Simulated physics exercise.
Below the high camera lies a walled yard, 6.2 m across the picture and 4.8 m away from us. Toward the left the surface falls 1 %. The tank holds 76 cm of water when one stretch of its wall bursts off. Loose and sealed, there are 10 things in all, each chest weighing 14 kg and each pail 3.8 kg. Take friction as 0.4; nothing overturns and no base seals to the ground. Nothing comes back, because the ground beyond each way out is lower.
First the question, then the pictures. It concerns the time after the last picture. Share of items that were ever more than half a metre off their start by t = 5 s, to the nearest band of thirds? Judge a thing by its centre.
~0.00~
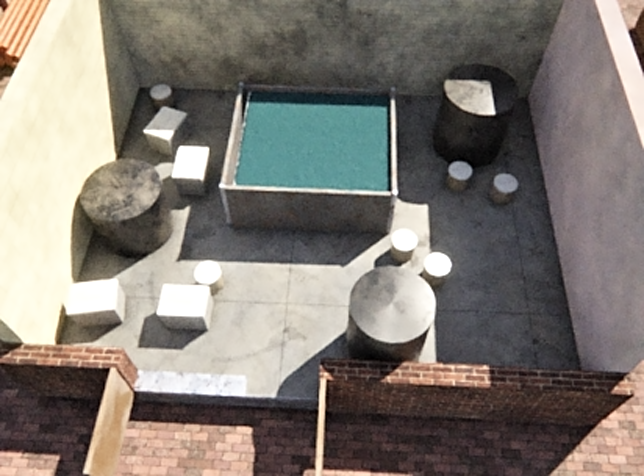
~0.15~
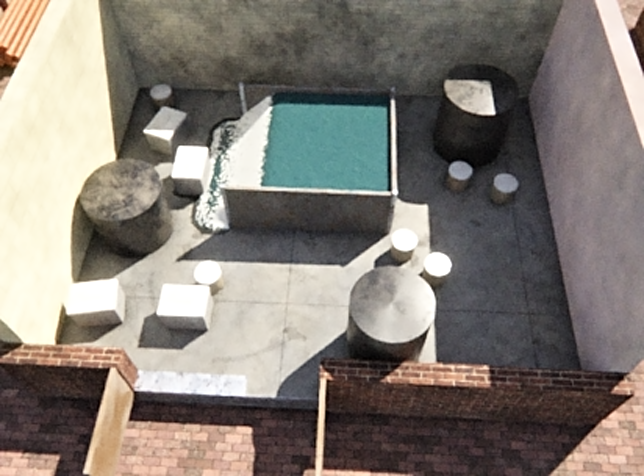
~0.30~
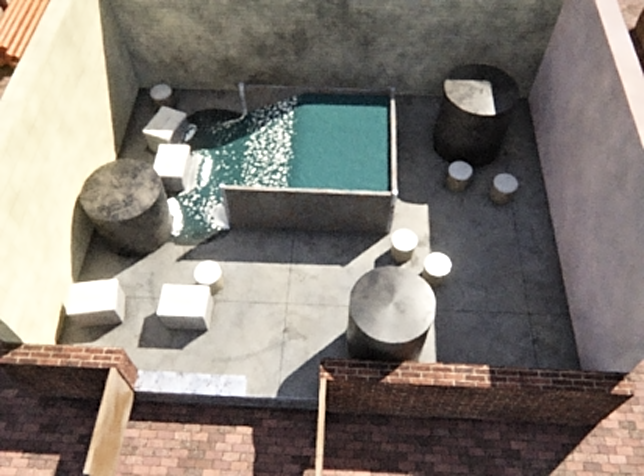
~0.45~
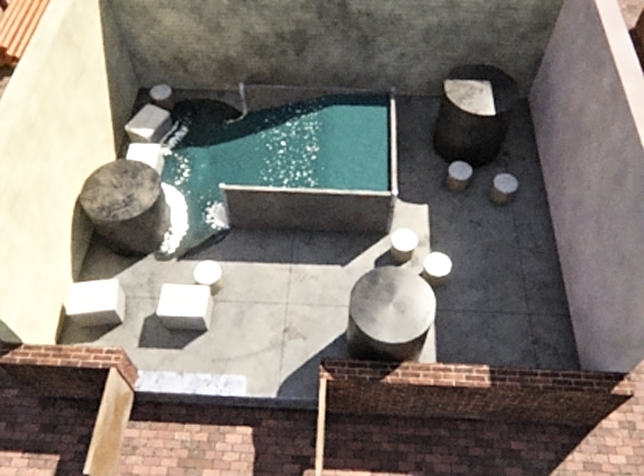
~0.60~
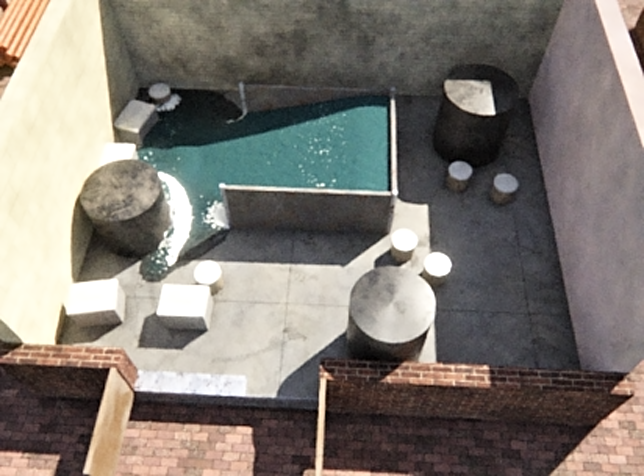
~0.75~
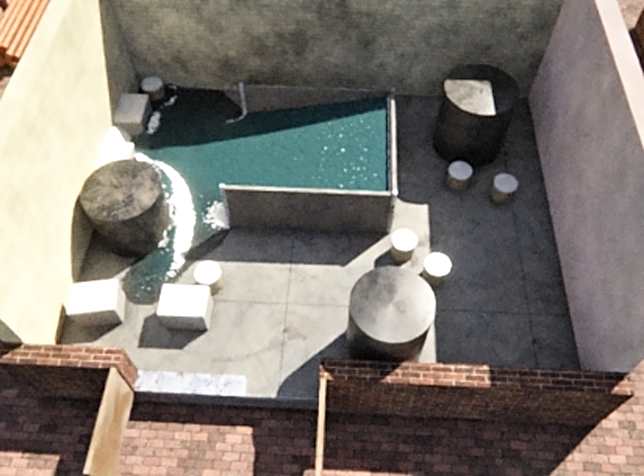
It meets or tops two thirds.
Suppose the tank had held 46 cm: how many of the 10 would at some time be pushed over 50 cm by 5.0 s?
Count: 6.
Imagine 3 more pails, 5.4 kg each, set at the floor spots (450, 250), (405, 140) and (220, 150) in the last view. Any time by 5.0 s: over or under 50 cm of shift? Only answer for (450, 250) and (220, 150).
One by one I'd say not that far and farther than that.
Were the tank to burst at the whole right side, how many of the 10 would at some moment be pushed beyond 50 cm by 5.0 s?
Then 5 of them would.
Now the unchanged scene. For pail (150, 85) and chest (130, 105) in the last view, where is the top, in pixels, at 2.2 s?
About (179, 58) for the first and (140, 73) for the second.
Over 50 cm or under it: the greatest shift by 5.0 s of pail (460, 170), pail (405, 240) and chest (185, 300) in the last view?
In turn: Under, short of it, past it.
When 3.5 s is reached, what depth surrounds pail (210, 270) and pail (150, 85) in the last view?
3 and 15 cm.
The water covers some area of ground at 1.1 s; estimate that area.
Somewhere around 10.0 m2, roughly.
After 1.1 s 2 of 10 are over 50 cm from their spots; 3 afloat.
After 2.2 s 4 of 10 are over 50 cm from their spots; 4 afloat.
After 3.5 s 5 of 10 are over 50 cm from their spots; 4 afloat.
After 5.0 s 7 of 10 are over 50 cm from their spots, and 7 have been at some point; 3 afloat.
